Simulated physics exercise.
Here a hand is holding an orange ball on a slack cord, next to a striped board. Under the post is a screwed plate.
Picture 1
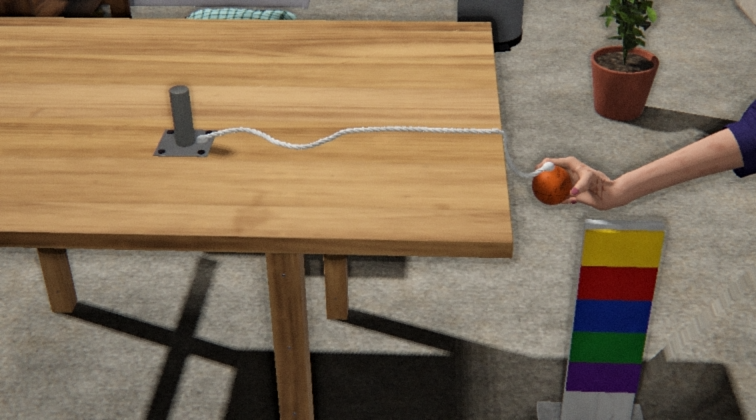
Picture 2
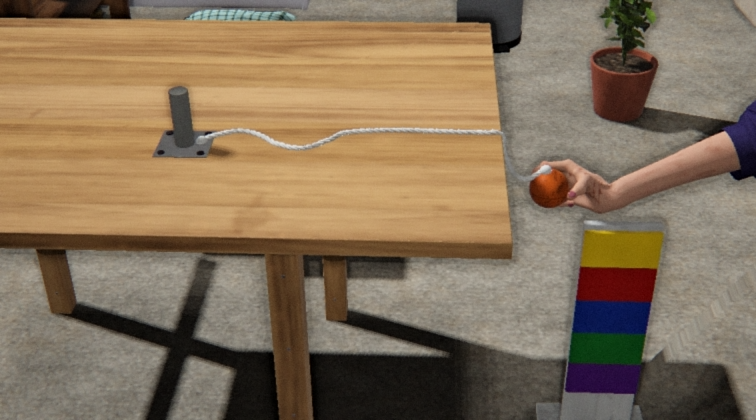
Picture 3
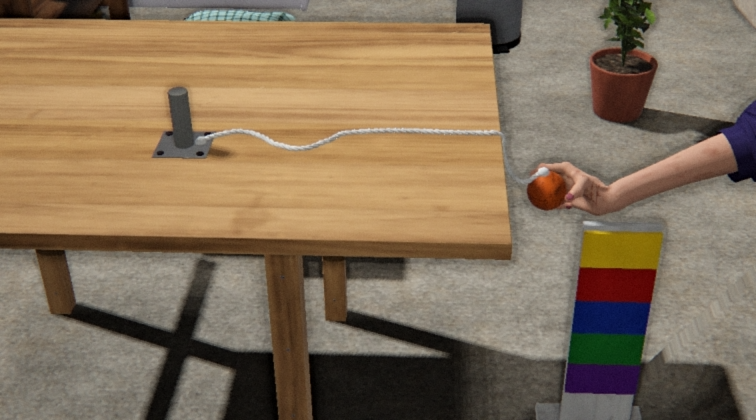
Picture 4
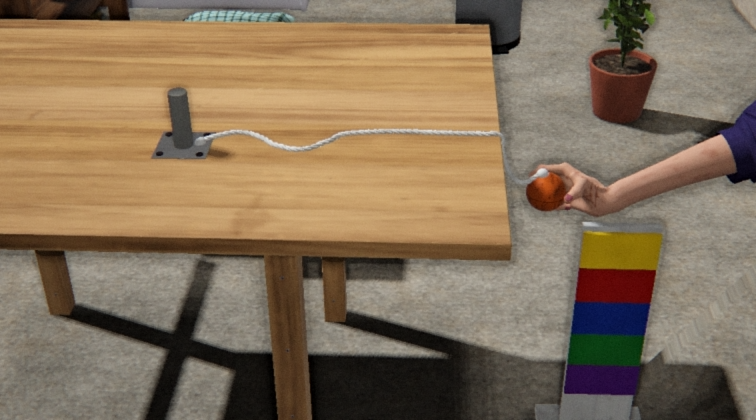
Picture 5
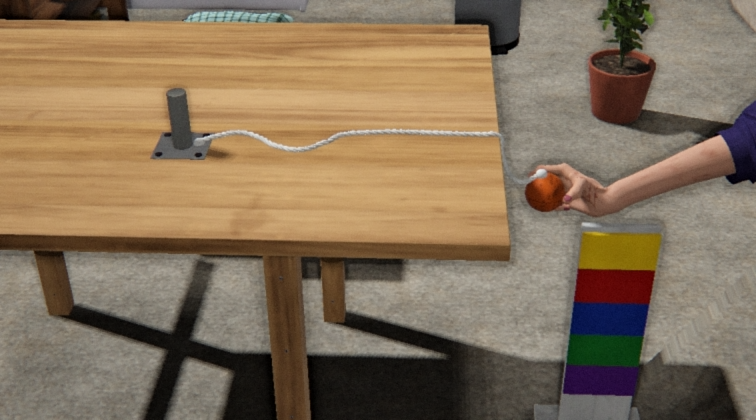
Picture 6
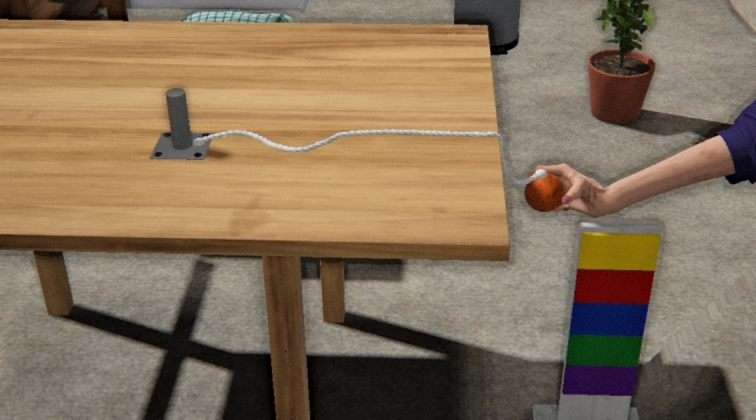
At first, a hand holds an orange ball beside the right end of a wooden table, with a slack white cord running from a metal post across the tabletop. The hand and ball shift very slightly left and down, then stay nearly still above a color-striped board, while the cord barely changes.
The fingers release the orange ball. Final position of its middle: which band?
Band: Yellow.
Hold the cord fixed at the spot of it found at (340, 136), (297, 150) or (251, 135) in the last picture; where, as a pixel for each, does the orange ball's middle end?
Approximately (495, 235), (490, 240) and (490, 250) respectively.
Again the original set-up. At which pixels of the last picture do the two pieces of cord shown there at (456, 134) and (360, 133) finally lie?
The first ends at (488, 135) and the second at (391, 138).
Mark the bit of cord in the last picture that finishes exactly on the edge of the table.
That spot is near (471, 135).
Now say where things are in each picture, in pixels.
Orange ball (552, 185); yellow (622, 250); red (617, 285); blue (613, 317); green (608, 349); purple (603, 379), in the first picture.
Orange ball (549, 189); cord through (230, 132) (290, 148) (362, 132) (437, 132) (502, 144), in the second picture.
Orange ball (547, 191), in the third picture.
Orange ball (546, 192); cord through (229, 134) (289, 149) (361, 133) (436, 133) (501, 146), in the fourth picture.
Orange ball (545, 192), in the fifth picture.
Orange ball (544, 193); cord through (227, 134) (287, 149) (360, 133) (434, 134) (500, 147), in the sixth picture.
Soon after, ball near (527, 245); level with yellow.
After that, ball near (473, 252); level with yellow.
And then, ball near (488, 257); level with yellow.
In the end, ball near (490, 257); level with yellow. Its centre hangs level with the yellow band.
